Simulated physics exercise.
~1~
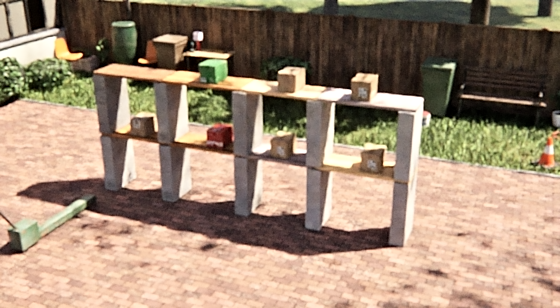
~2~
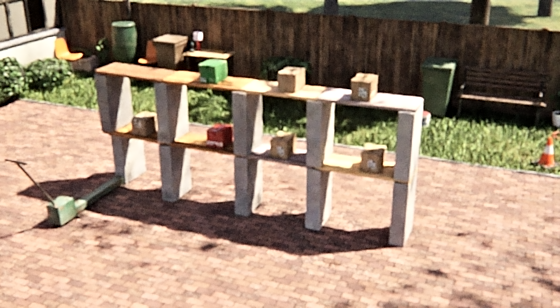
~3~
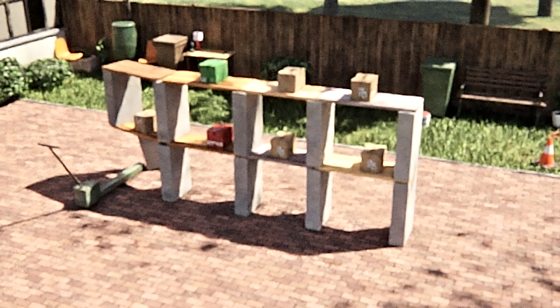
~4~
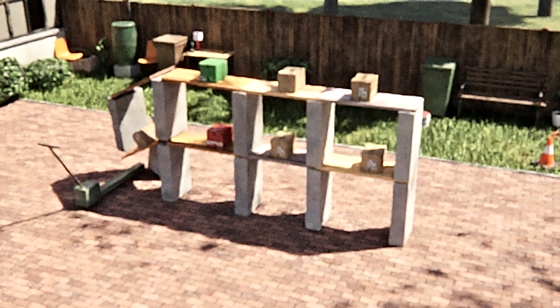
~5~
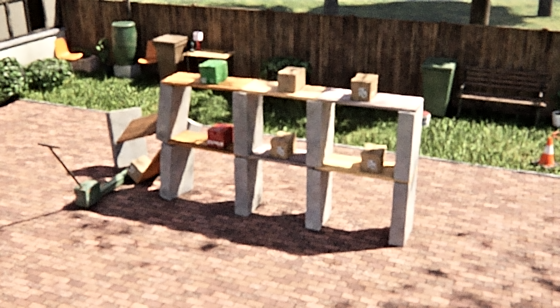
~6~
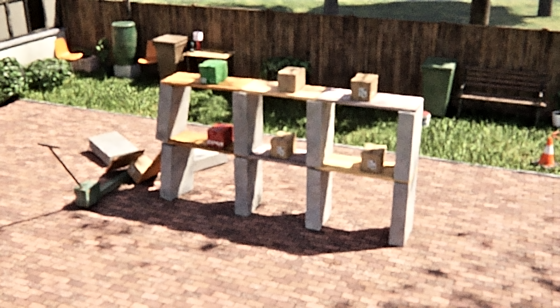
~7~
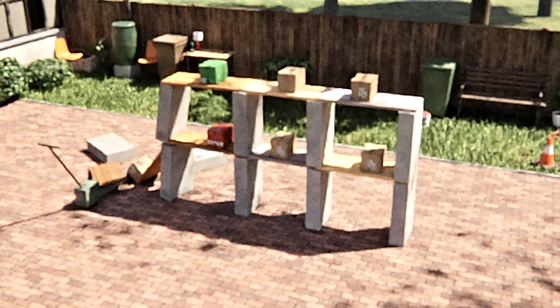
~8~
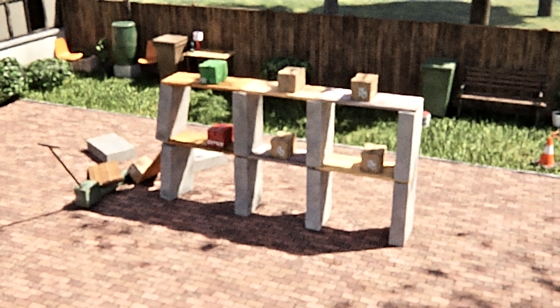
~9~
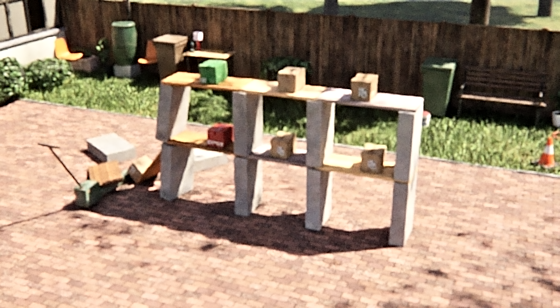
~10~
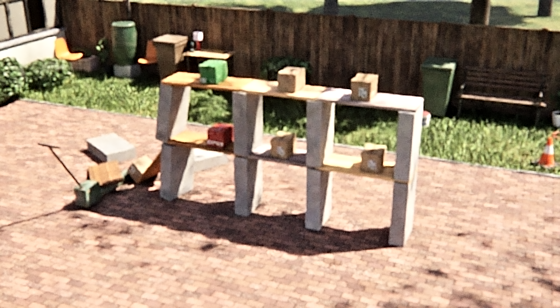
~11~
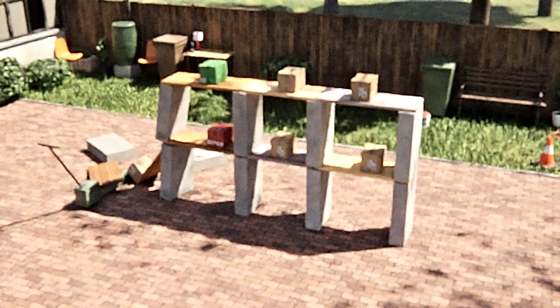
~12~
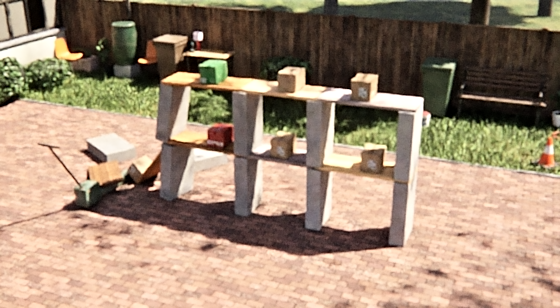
A green wheeled jack slides right into the foot of the leftmost upright of a two-tier rack of blocks and boards, and that end section topples into a heap around it, while the rest stays standing with the red and green cartons still in place.
